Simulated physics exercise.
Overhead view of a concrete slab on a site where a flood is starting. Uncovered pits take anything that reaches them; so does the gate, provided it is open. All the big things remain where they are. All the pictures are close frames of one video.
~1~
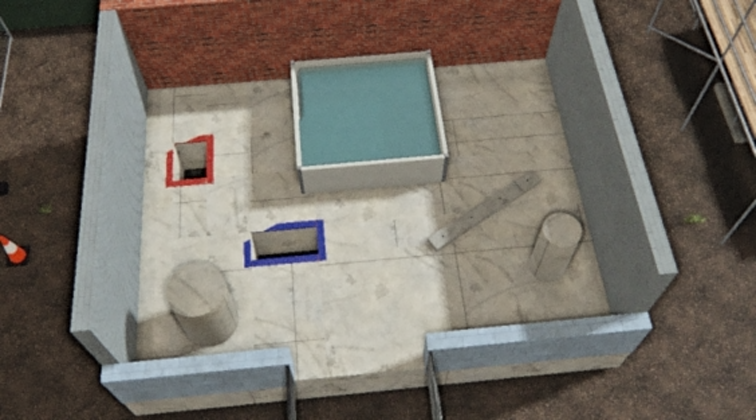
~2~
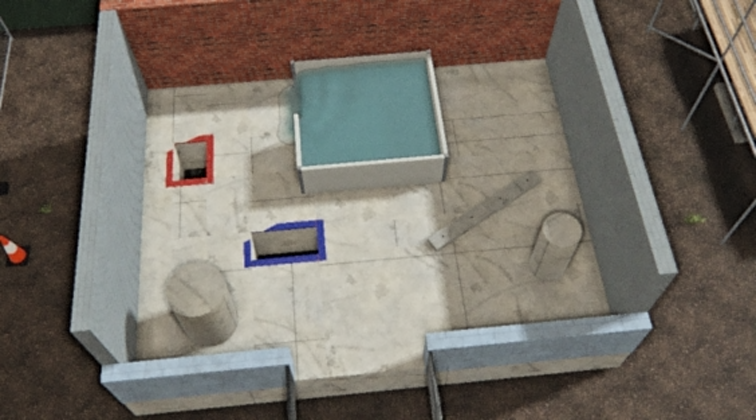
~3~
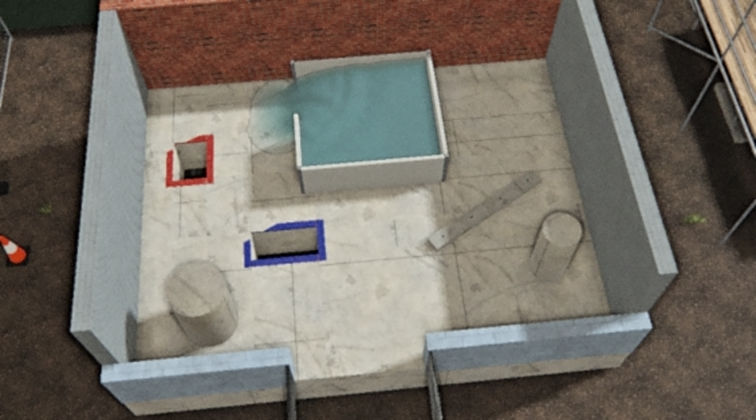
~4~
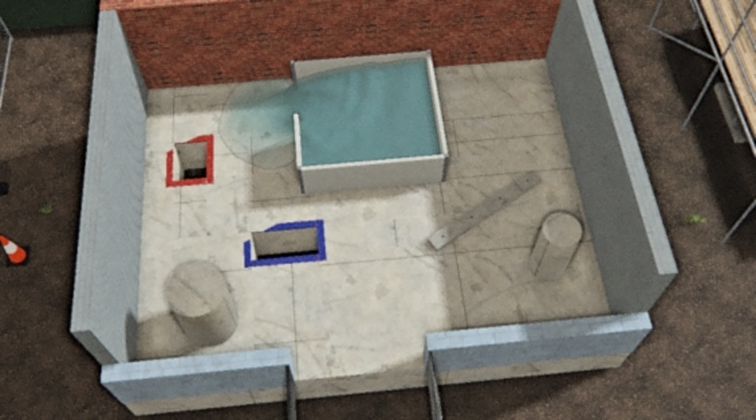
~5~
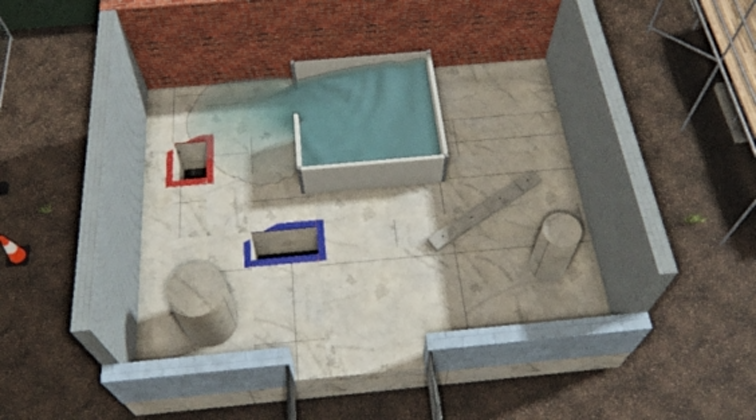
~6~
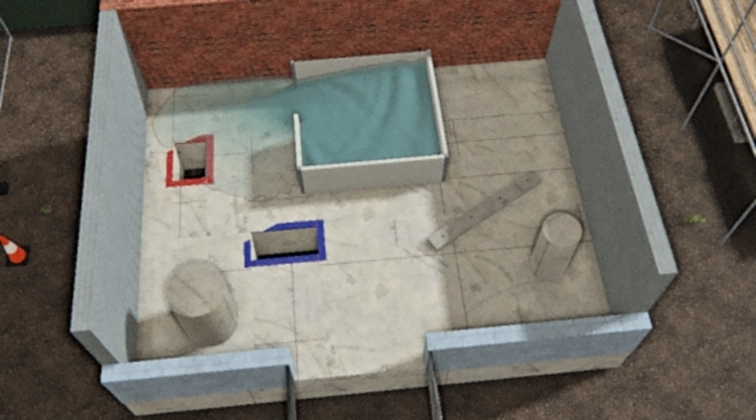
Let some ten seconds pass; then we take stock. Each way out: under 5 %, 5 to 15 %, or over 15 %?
In the end I'd say the gate drains very little - not reaching five per cent; I'd say the blue pit drains very little - not reaching five per cent; I'd say the red pit drains a lot - upwards of fifteen per cent.
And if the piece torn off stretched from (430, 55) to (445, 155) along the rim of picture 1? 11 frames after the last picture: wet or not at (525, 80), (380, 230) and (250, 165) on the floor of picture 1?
In the order asked: Sodden, out of reach, out of reach.
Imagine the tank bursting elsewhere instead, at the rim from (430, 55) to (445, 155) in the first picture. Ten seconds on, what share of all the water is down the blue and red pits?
In percent: Blue 8, red 4.
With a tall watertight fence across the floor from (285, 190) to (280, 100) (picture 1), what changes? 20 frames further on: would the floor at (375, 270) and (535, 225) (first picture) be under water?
Log, in order: Unreached / unreached.
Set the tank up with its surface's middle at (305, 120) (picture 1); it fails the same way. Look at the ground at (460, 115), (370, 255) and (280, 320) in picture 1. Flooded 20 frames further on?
Spot 1 unwetted, spot 2 unwetted, and spot 3 wetted.
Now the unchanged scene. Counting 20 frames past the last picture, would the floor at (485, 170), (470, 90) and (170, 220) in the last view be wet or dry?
Points in order - 1: Unwetted; 2: Unwetted; 3: Inundated.
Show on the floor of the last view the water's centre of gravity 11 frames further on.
At roughly (304, 130).
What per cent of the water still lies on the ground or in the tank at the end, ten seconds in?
I'd put it at about 50 per cent.
A moment on, water covers 15 % of the floor; the gate 0 %, the blue pit 0 %, the red pit 2 %.
Next, water covers 20 % of the floor; the gate 0 %, the blue pit 0 %, the red pit 7 %.
Then, water covers 35 % of the floor; the gate 0 %, the blue pit 0 %, the red pit 18 %.
Later, water covers 50 % of the floor; the gate 1 %, the blue pit 1 %, the red pit 34 %.
In the end, water covers 70 % of the floor; the gate 2 %, the blue pit 3 %, the red pit 46 %.
